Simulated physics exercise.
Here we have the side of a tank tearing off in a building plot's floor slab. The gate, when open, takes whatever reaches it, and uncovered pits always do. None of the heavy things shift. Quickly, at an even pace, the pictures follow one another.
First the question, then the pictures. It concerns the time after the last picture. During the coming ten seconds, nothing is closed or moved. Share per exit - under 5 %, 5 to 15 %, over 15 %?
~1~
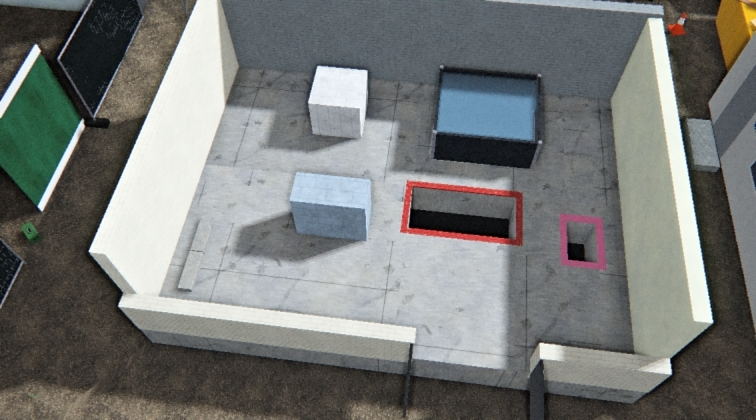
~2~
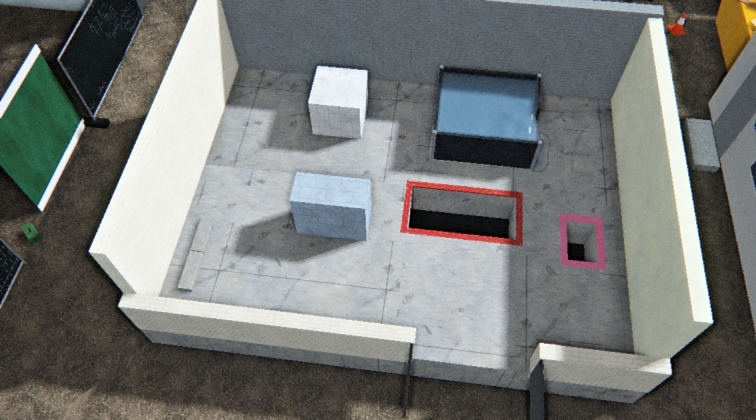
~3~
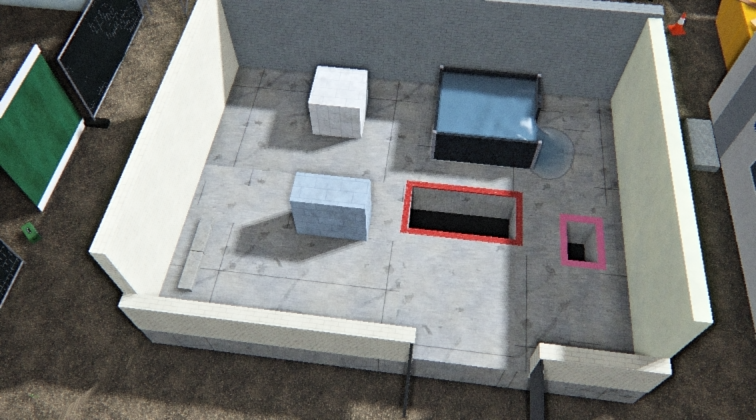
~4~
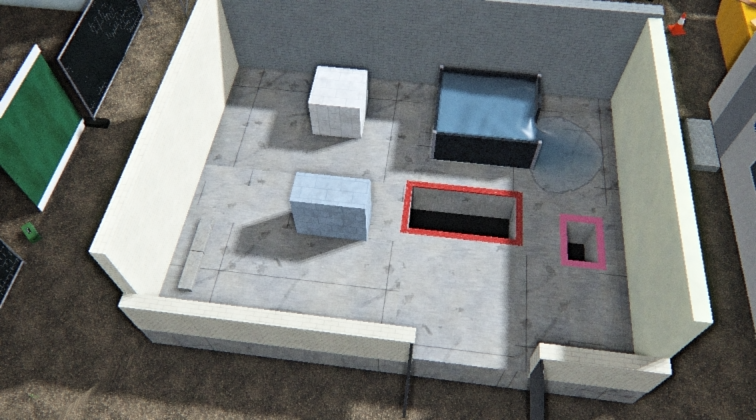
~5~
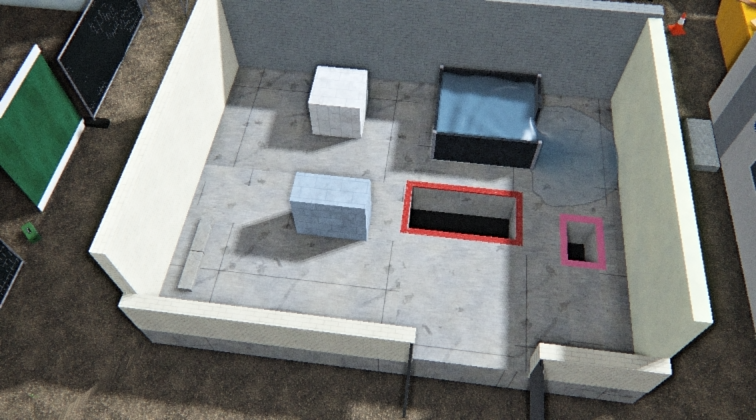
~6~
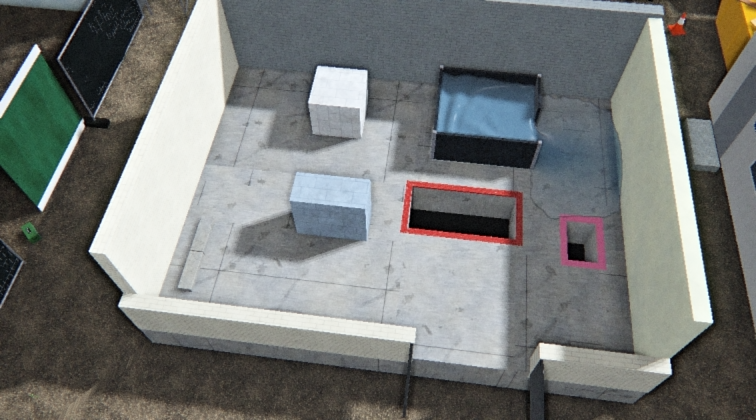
The gate will take below five per cent, the red pit will take below five per cent, the pink pit will take beyond fifteen per cent.
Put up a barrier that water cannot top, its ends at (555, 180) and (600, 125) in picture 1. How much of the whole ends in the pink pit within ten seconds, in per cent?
Pink: About 12 %.
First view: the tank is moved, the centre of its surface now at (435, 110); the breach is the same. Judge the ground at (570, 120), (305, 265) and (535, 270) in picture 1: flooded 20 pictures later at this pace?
Checking the three spots, I get swamped, high and dry, high and dry.
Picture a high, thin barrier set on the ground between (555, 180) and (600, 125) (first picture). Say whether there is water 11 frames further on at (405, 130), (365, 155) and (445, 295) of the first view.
Point by point: First spared, next spared, last spared.
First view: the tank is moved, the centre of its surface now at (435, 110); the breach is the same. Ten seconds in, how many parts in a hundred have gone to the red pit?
Within ten seconds the red pit collects 6 percent of the total.
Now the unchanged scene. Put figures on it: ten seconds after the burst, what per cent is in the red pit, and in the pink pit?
Estimates: 2 % and 32 %.
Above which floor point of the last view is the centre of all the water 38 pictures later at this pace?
I'd say near (500, 163).
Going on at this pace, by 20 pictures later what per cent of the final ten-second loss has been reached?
Estimate: 30 %.
A moment on, water covers 10 % of the floor; the gate 0 %, the red pit 0 %, the pink pit 1 %.
Next, water covers 15 % of the floor; the gate 0 %, the red pit 0 %, the pink pit 4 %.
Then, water covers 25 % of the floor; the gate 0 %, the red pit 0 %, the pink pit 12 %.
Later, water covers 45 % of the floor; the gate 2 %, the red pit 0 %, the pink pit 22 %.
In the end, water covers 70 % of the floor; the gate 3 %, the red pit 3 %, the pink pit 32 %.
